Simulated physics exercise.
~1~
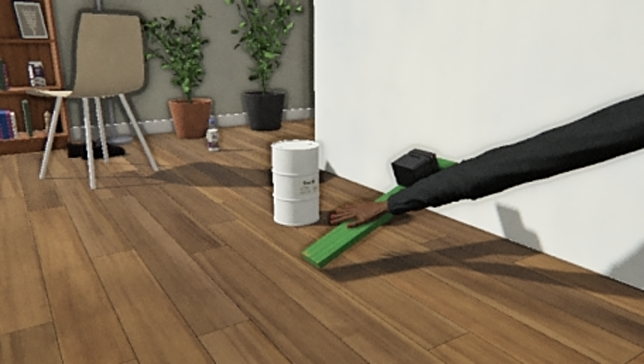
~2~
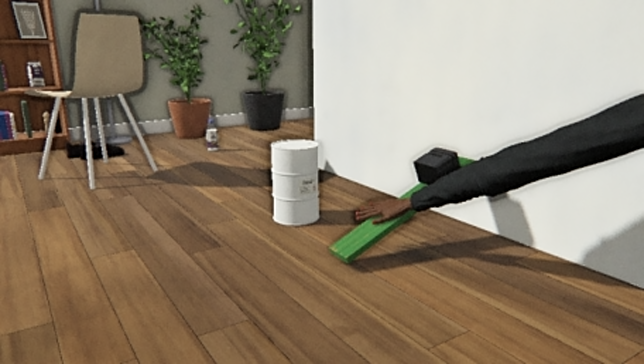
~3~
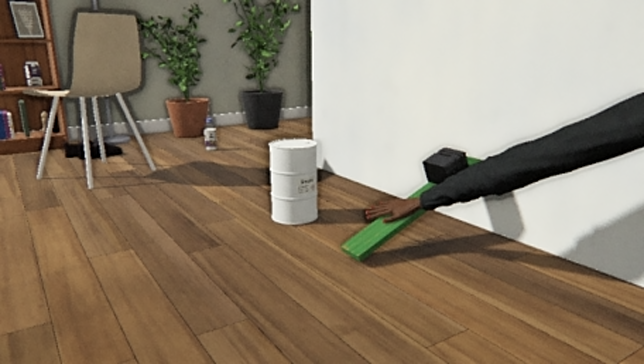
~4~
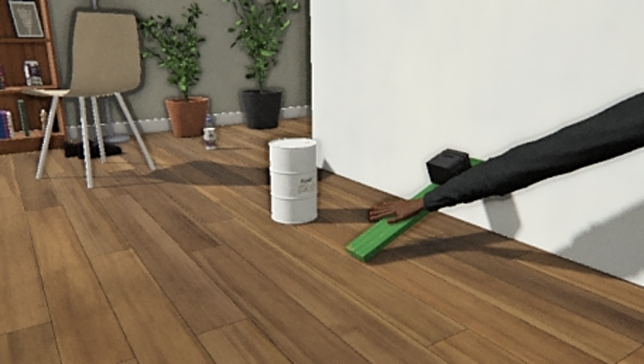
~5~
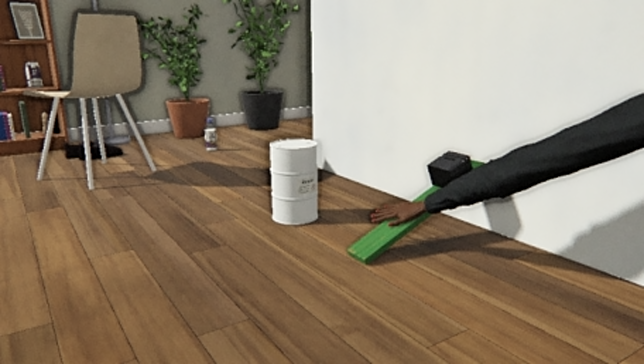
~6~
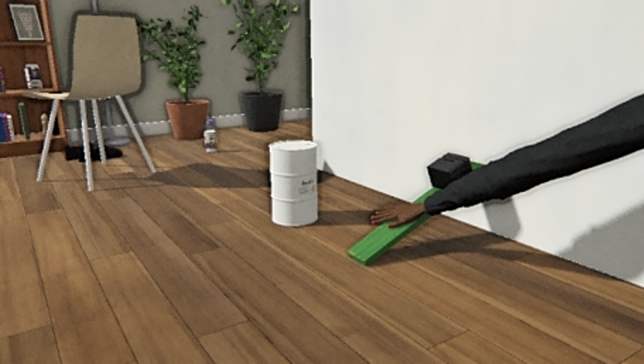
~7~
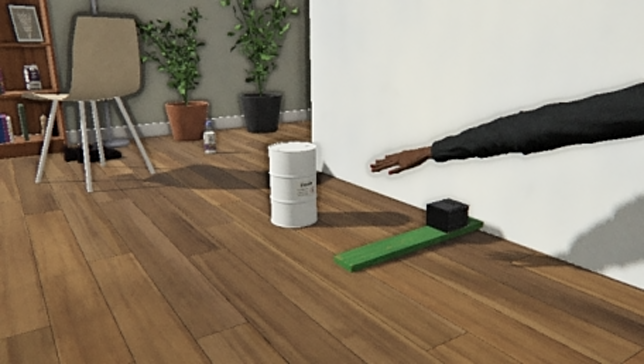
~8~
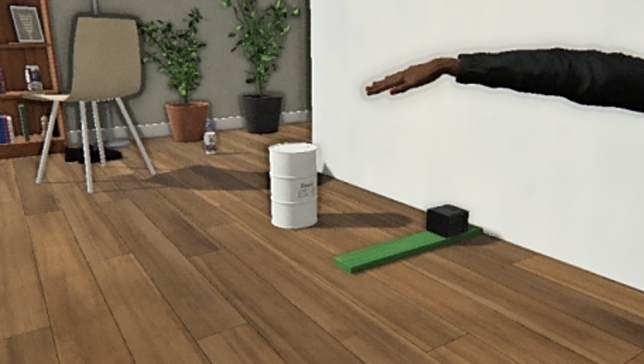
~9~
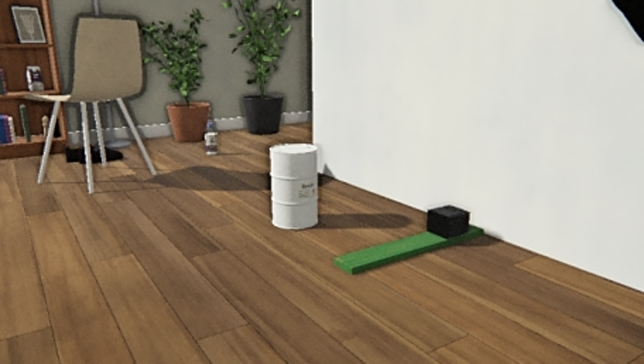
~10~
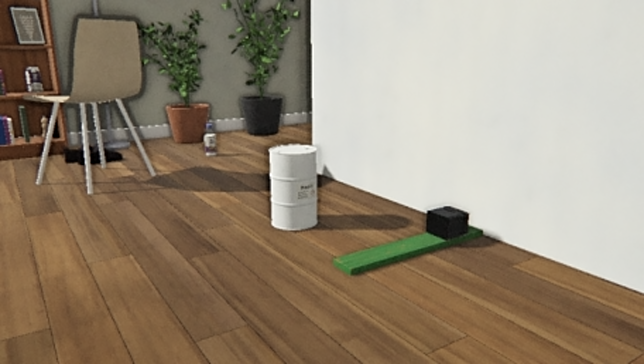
Green plank with a black block on it shifting right under a hand, then slipping down and resting flat once released.
